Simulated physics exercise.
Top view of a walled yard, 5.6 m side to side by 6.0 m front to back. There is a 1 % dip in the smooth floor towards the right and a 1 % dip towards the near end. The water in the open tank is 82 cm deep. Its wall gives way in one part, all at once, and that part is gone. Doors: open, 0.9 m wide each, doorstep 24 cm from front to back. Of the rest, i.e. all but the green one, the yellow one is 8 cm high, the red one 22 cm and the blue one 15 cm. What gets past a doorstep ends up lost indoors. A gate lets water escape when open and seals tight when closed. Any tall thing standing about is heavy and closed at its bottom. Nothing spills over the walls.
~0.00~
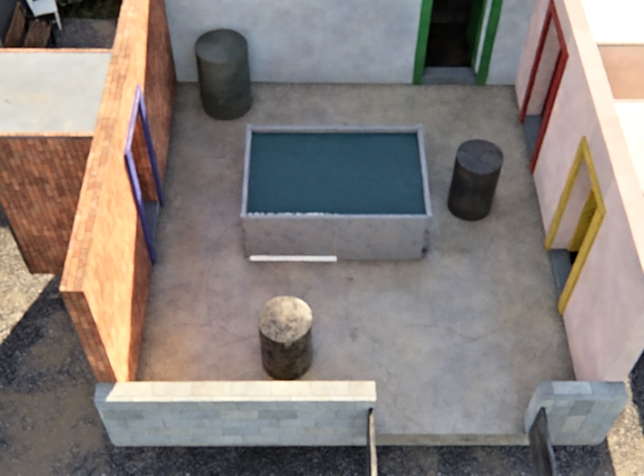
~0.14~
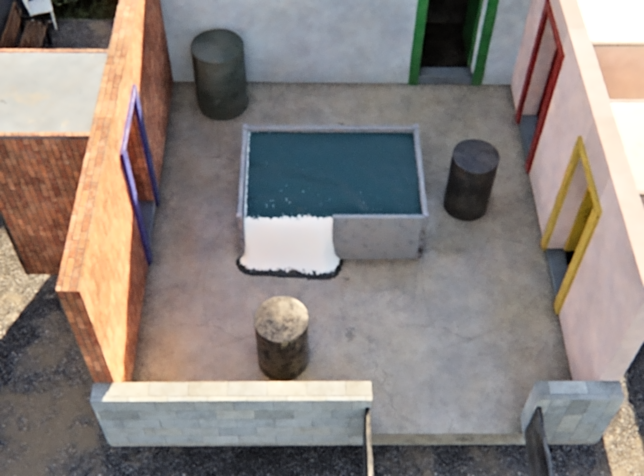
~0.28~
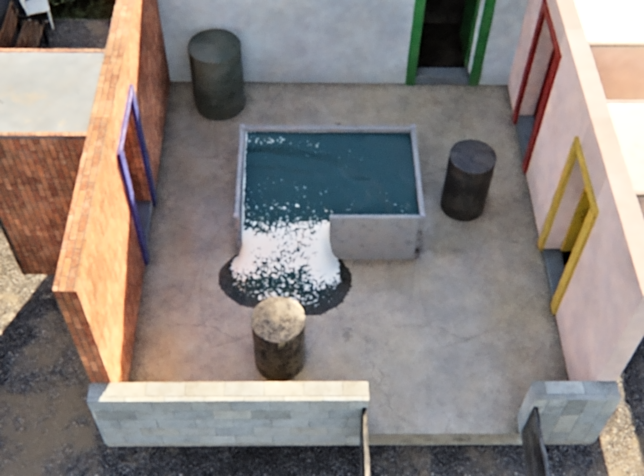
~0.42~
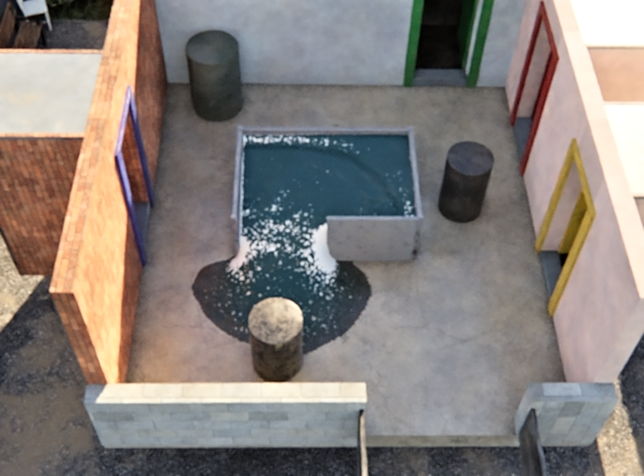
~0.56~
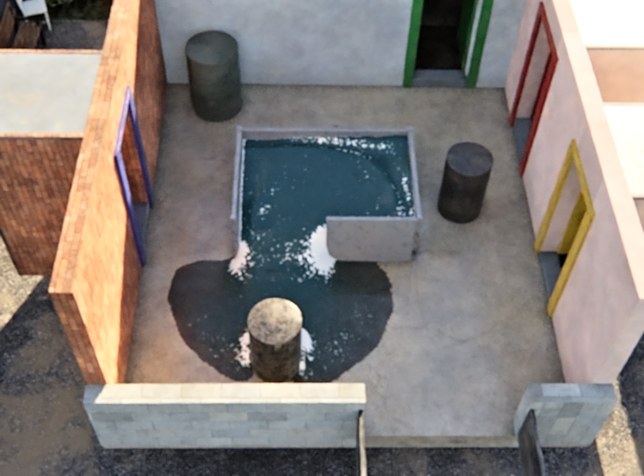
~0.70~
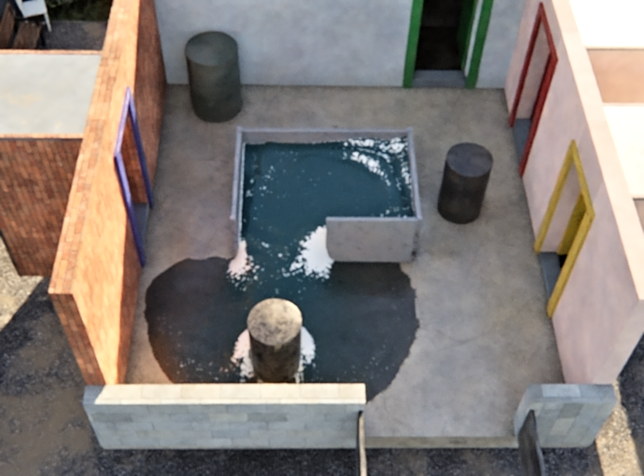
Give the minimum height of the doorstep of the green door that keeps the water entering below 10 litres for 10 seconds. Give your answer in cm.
Minimum height: About 7.5 cm.
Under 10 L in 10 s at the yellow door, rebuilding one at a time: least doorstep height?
The yellow door needs around 9.0 cm.
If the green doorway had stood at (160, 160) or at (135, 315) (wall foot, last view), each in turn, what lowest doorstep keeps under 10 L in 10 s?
First place around 8.0 cm, second around 25 cm.
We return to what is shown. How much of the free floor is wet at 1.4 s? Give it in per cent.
Approximately 30 % of it.
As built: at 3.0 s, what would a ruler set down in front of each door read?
Lab note, cm: Yellow 0; green 0; red 0; blue 8.
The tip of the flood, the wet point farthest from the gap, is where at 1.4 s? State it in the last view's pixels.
Around pixel (486, 418).
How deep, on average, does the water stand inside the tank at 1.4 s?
I'd put it near 51 cm.
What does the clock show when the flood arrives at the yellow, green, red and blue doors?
For yellow it's 3.2 s, for green 6.0 s, for red 5.0 s, and for blue 2.6 s.
After 1.4 s water covers 30 % of the floor, deepest (65 cm) near (136, 417); it has not reached the green door.
After 3.0 s water covers 40 % of the floor, deepest (34 cm) near (121, 417); it has not reached the green door.
After 10.0 s water covers 95 % of the floor, deepest (18 cm) near (523, 179); 9 cm at the green door, 0 litres in over its 16 cm doorstep.
At the green door as built, the water arrived by 5.8 s and peaked near 11 cm at 8.4 s.
Run again over the same 10 s with other heights there, 13 litres in over 7 cm, 2 litres over 9.5 cm. The limit of 10 litres is kept from about 7.5 cm up.
